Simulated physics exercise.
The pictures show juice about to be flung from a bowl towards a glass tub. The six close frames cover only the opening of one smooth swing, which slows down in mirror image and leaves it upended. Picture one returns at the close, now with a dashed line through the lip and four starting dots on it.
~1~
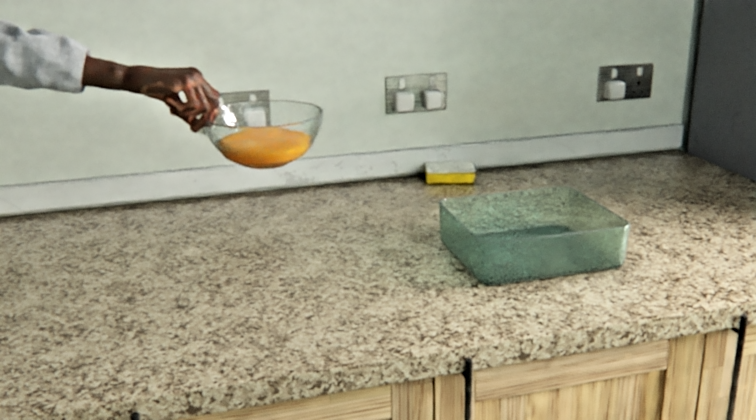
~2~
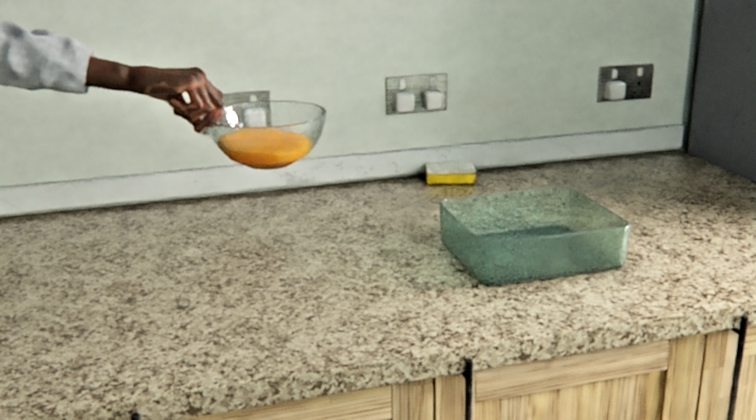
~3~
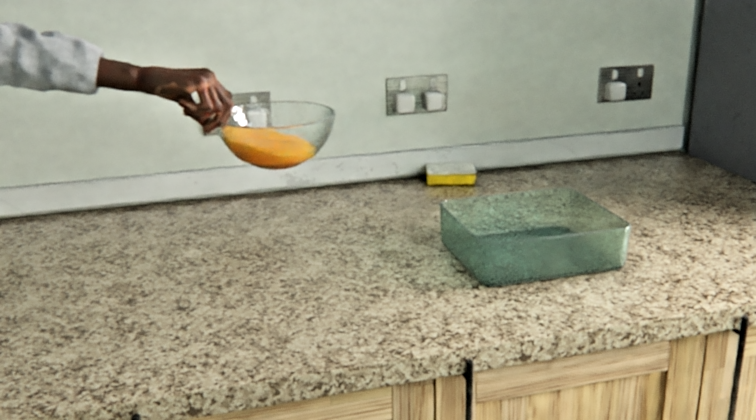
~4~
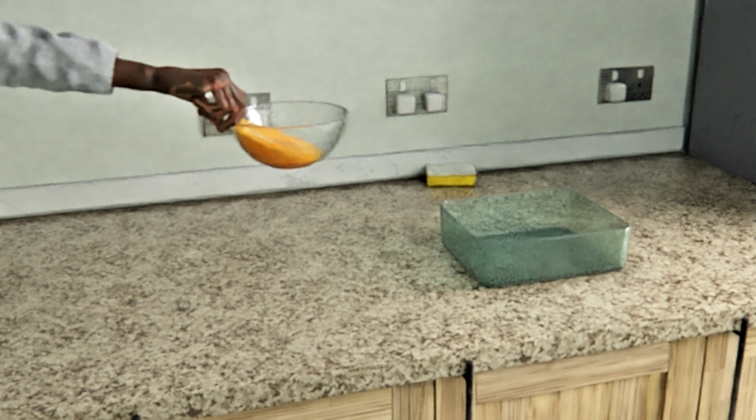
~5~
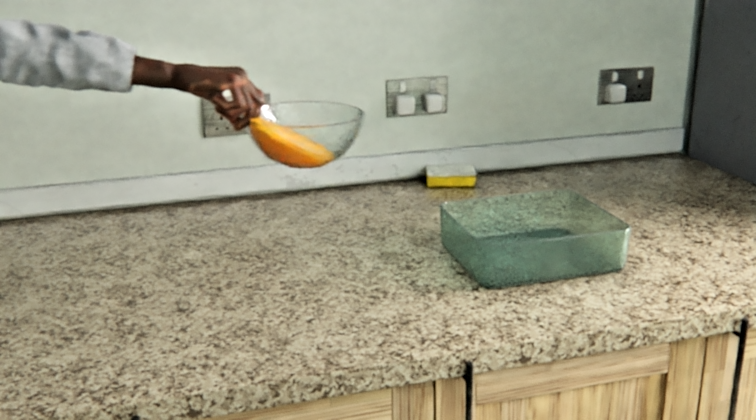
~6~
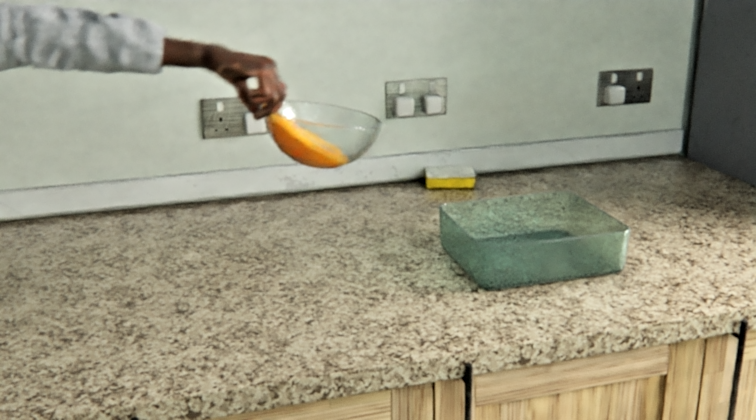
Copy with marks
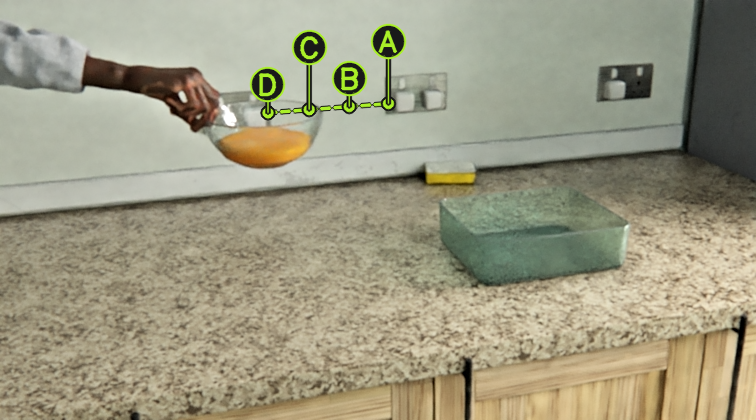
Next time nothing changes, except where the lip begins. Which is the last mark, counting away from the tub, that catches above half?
Take B.
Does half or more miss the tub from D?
Yes, it does.
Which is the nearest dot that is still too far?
The answer is C.
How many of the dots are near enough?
Two of the four.
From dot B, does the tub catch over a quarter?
Yes, it does.
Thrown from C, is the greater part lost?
Yes.
On the marked copy, A at (388, 103); B at (349, 106); C at (309, 109); D at (267, 112).
For dot A, about 76 % lands in the tub, 6 % falls short and 18 % goes beside or beyond.
For dot B, about 65 % lands in the tub, 21 % falls short and 14 % goes beside or beyond.
For dot C, about 28 % lands in the tub, 65 % falls short and 8 % goes beside or beyond.
For dot D, about 0 % lands in the tub, 99 % falls short.
